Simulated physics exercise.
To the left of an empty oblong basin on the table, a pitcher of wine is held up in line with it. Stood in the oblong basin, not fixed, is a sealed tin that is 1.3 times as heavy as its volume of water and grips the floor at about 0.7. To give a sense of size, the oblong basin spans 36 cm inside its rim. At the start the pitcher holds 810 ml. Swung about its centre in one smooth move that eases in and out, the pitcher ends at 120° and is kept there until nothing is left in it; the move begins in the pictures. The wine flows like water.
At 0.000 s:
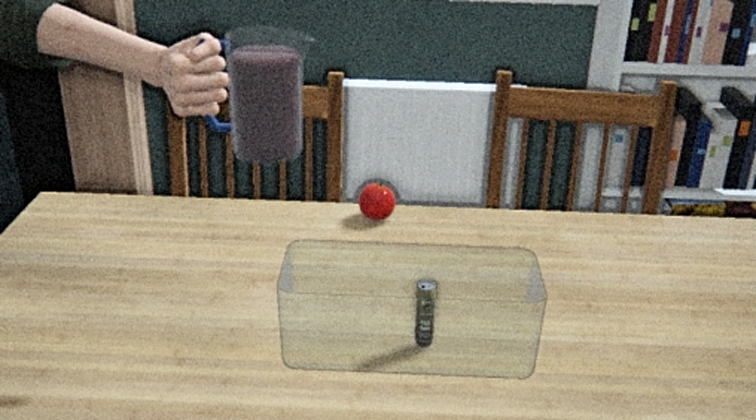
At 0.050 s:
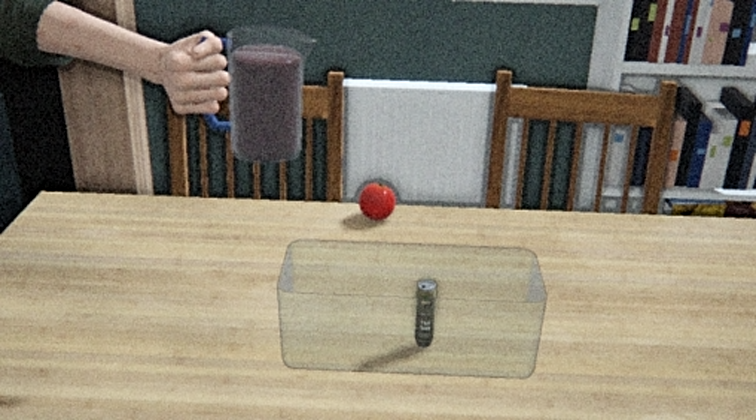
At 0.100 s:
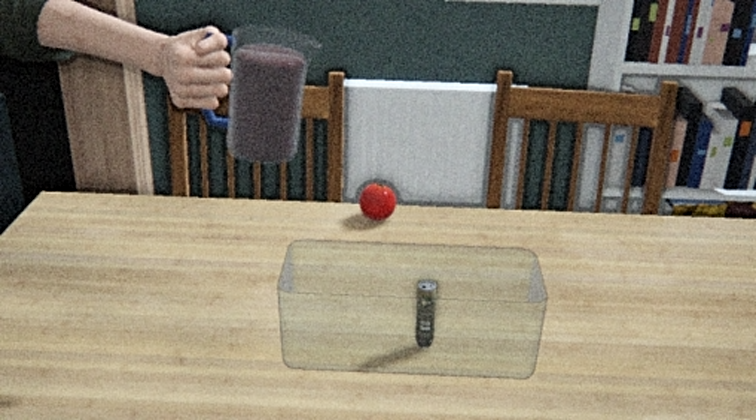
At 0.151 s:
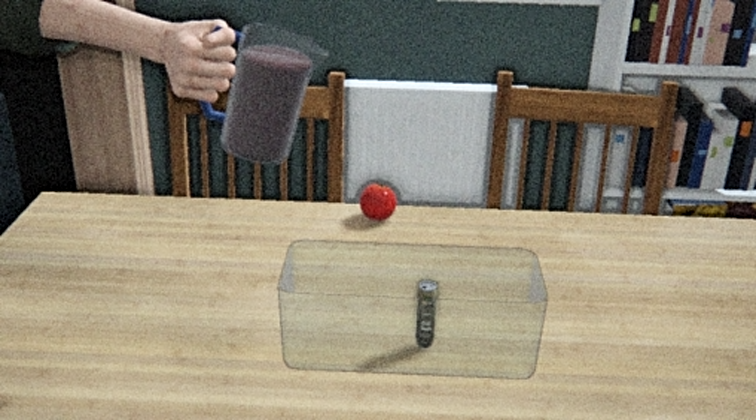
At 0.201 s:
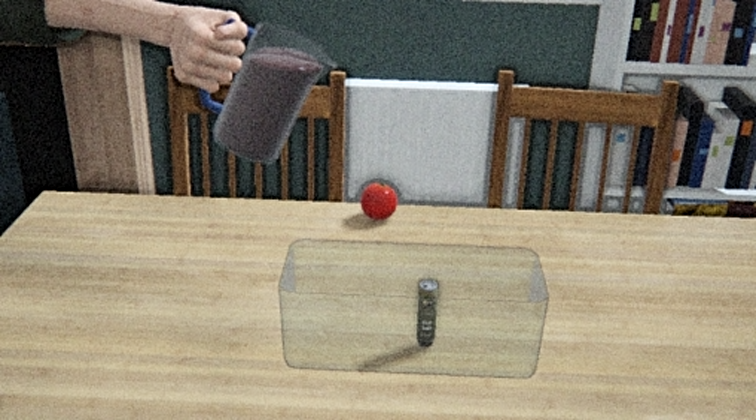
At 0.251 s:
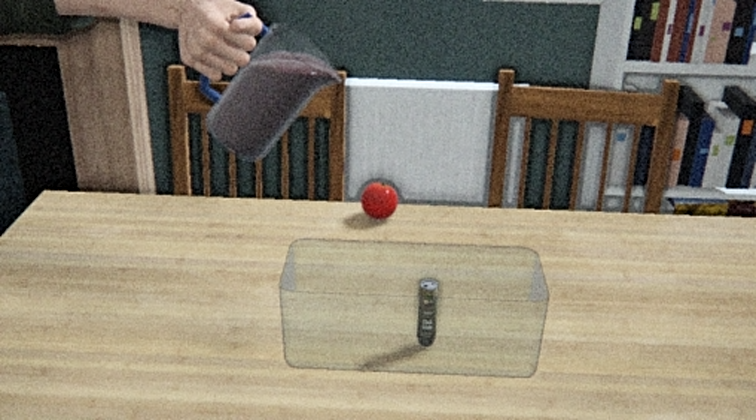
Pitcher of dark purple liquid, held by a hand, tilting smoothly rightward above a wooden table with a clear basin and red ball.
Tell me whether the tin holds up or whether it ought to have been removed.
It will be floored.
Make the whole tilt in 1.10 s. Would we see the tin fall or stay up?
Result: Tin tipped over.
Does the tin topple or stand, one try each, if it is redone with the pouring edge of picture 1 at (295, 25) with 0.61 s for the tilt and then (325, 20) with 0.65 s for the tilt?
First it stays on its base; then it tips over.
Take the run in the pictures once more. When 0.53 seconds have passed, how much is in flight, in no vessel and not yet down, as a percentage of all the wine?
Around 32 in a hundred.
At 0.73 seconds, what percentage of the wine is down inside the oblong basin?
The fraction sits near 54 in a hundred.
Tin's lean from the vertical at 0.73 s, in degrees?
About 20 degrees.
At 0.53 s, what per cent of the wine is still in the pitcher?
62 %.
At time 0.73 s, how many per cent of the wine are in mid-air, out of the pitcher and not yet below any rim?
It comes to some 34 percent of the total.
By 0.53 s the tilt is 107° and 62 per cent is still to pour; the tin stands where it began.
By 0.73 s the tilt is 120° and 13 per cent is still to pour; the tin leans 18°.
By 0.94 s the tilt is 120° and 0 per cent is still to pour; the tin lies on its side.
By 1.17 s the tilt is 120° and 0 per cent is still to pour; the tin lies on its side.
At rest the tin lies on its side.
